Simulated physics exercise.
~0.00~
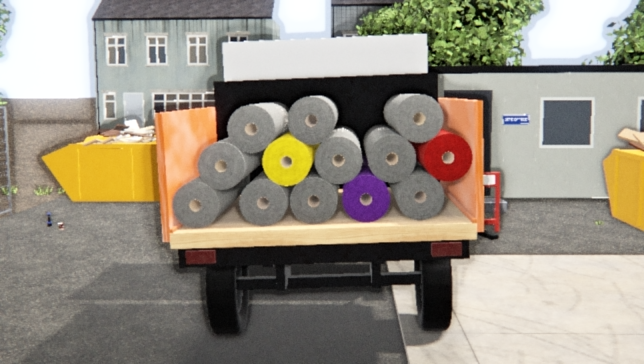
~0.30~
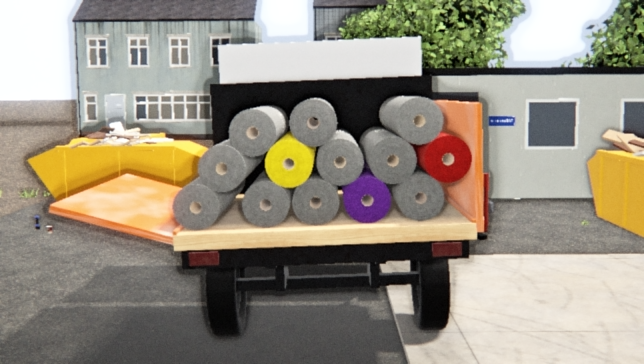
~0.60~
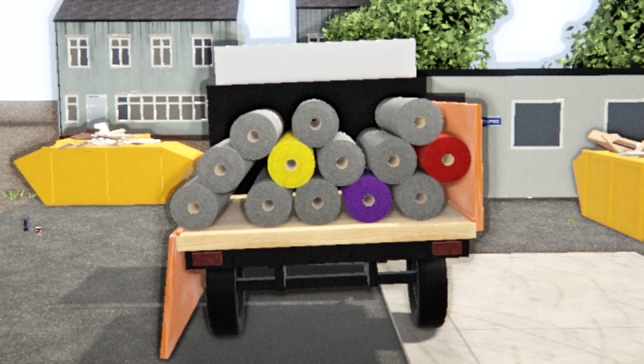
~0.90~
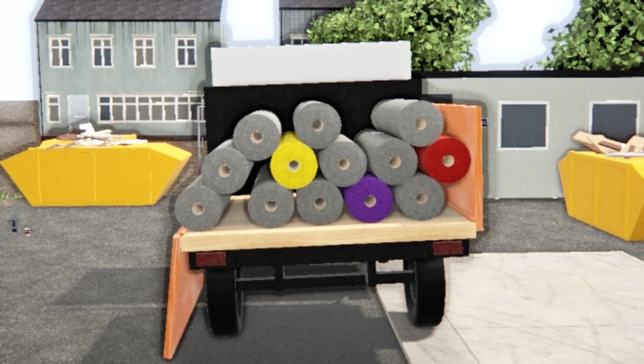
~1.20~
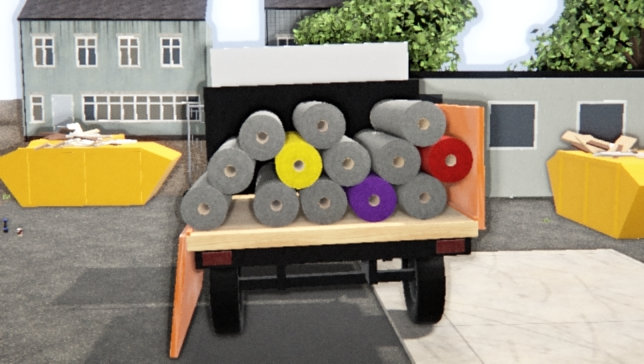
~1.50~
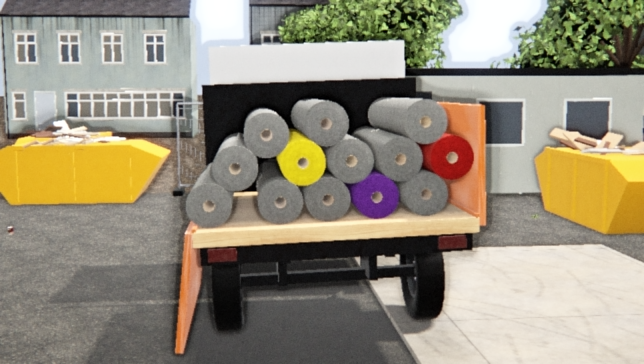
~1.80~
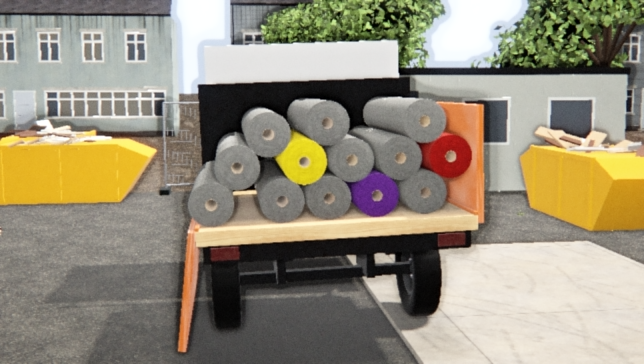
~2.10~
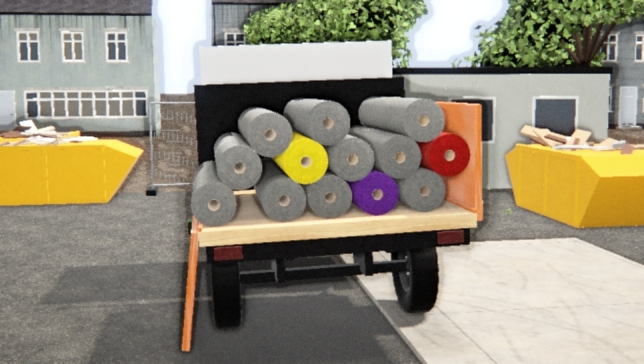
The orange drop side on the left of a parked flatbed lorry, seen from behind in a yard with yellow skips and grey buildings, starts upright beside a stack of rolls. Most rolls are grey, with a yellow one up in the middle, a red one up at the right and a purple one on the deck right of centre. The left side swings outward and down until it hangs below the deck, while the right side stays shut. The view drifts slightly sideways around the lorry. The stack holds its place, and every roll is still aboard at the end.
